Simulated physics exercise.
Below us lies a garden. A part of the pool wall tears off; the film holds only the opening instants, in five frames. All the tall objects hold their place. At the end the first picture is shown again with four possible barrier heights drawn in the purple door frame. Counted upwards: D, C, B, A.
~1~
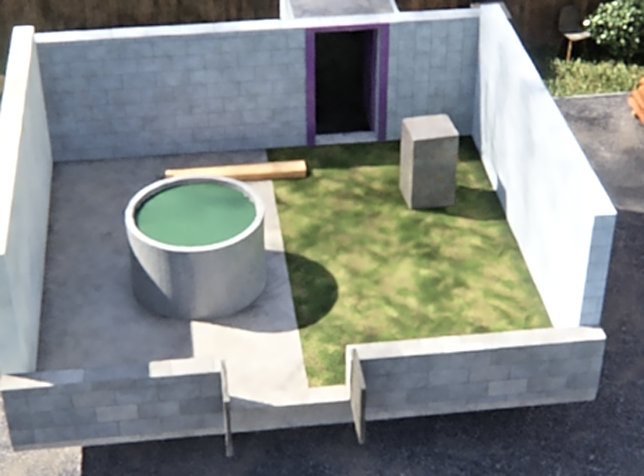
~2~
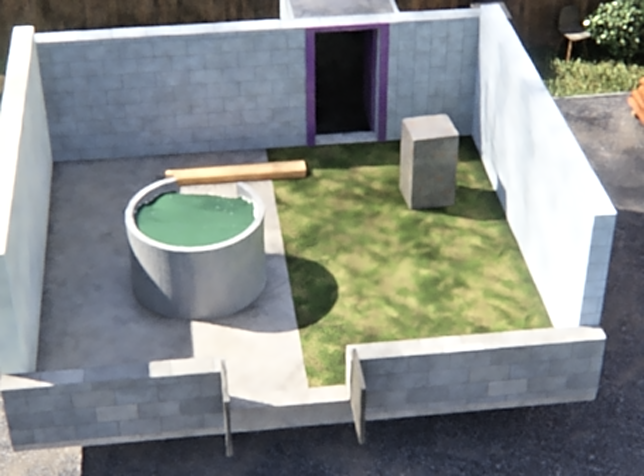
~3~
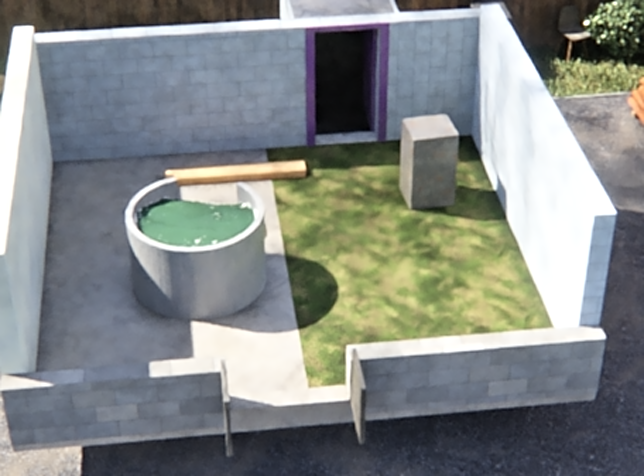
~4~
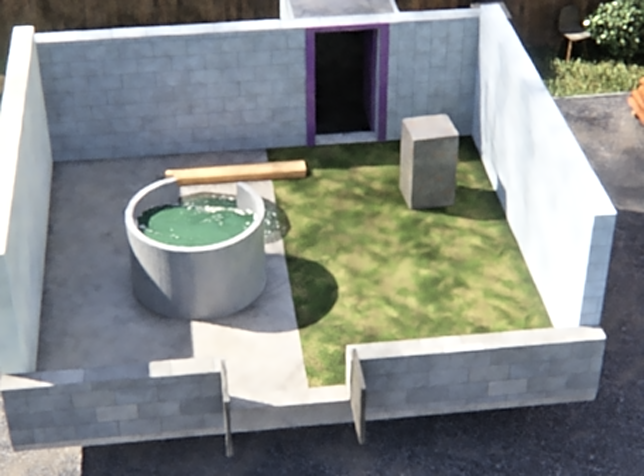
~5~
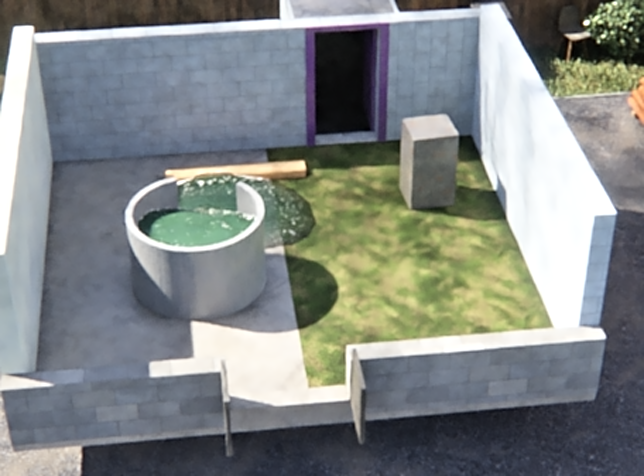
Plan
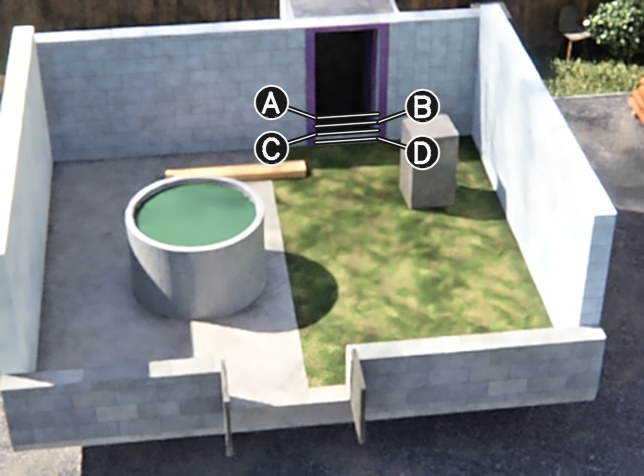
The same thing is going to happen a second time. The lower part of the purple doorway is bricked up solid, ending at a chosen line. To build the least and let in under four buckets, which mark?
Take C.
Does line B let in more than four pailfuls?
No.
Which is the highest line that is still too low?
The answer is D.
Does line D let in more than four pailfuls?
Yes, it does.
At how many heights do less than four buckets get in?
Three of the four.
On the marked copy, A at (347, 115); B at (347, 124); C at (346, 132); D at (346, 140); from the bottom up D, C, B, A.
With A, nothing gets over.
With B, nothing gets over.
With C, a splash gets over, under a bucket.
With D, about 8 bucketfuls get in.
